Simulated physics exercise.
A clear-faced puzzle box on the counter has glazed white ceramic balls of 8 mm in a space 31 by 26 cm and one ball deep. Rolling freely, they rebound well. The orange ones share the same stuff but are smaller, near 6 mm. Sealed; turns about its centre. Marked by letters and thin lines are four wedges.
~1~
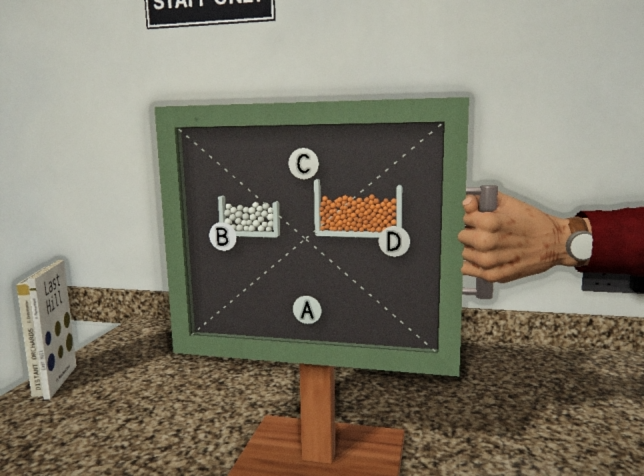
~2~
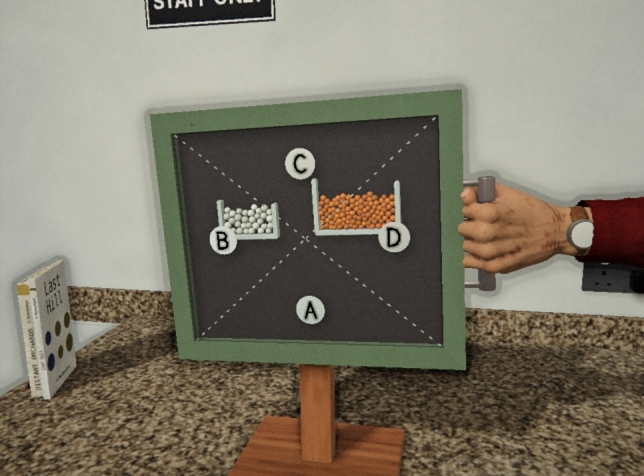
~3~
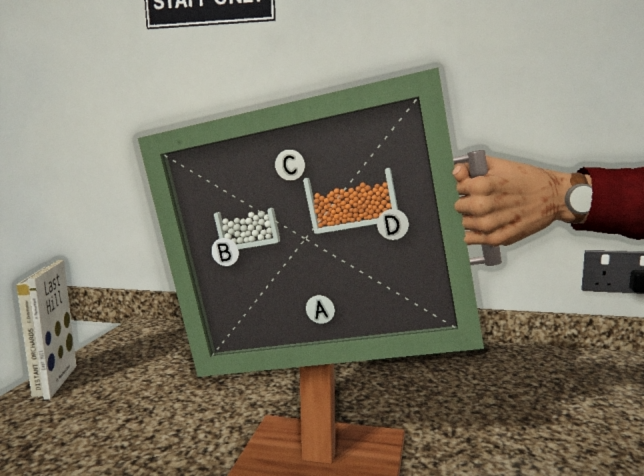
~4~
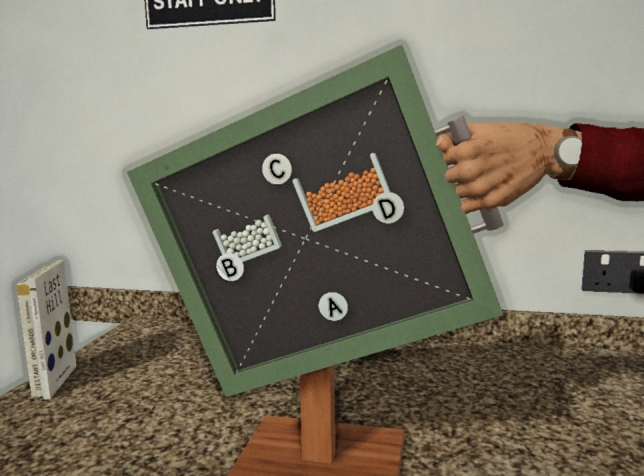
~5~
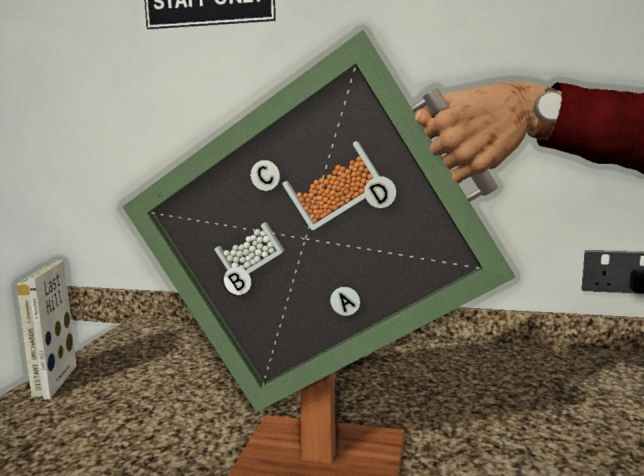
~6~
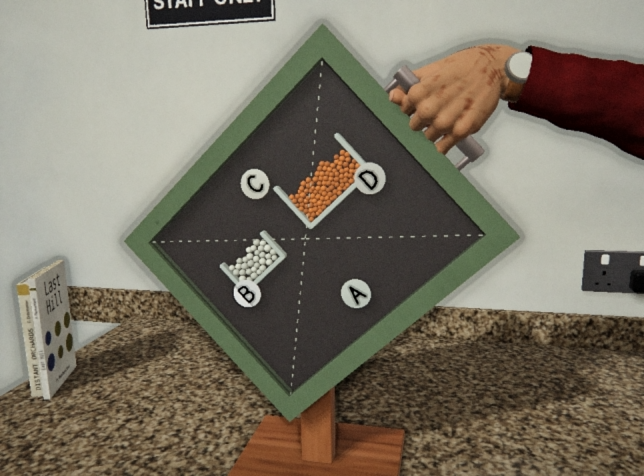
A hand turns a green-framed board of orange and white balls anticlockwise on its stand.
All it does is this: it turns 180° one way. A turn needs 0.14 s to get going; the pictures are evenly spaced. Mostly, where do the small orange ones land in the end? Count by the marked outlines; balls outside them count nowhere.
The one marked C.
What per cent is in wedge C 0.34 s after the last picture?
It works out at about 40 percent.
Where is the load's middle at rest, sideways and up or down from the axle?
The middle sits around 7 cm right of it and 11 cm below it.
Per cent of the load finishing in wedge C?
That comes to near 80 percent.
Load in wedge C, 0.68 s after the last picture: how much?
It comes to close to 80 percent.
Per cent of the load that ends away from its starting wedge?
I'd guess roughly 70 percent, give or take.
Then, 0.34 s after the last picture, it stands 95° anticlockwise; the balls' middle is 4 cm left of and level with the centre; B 25 %, C 40 %, D 35 %; small ones, C 55 %, D 45 %.
Then, 0.68 s after the last picture, it stands 147° anticlockwise; the balls' middle is in line with and 13 cm below the centre; B 20 %, C 80 %; small ones, B 5 %, C 95 %.
Then, 0.97 s after the last picture, it stands 180° anticlockwise; the balls' middle is 8 cm right of and 11 cm below the centre; B 20 %, C 80 %; small ones, B 5 %, C 95 %.
At rest 1.4 s after the last picture, it stands 180° anticlockwise; A 0 %, B 20 %, C 80 %, D 0 %; small ones, B 5 %, C 95 %.
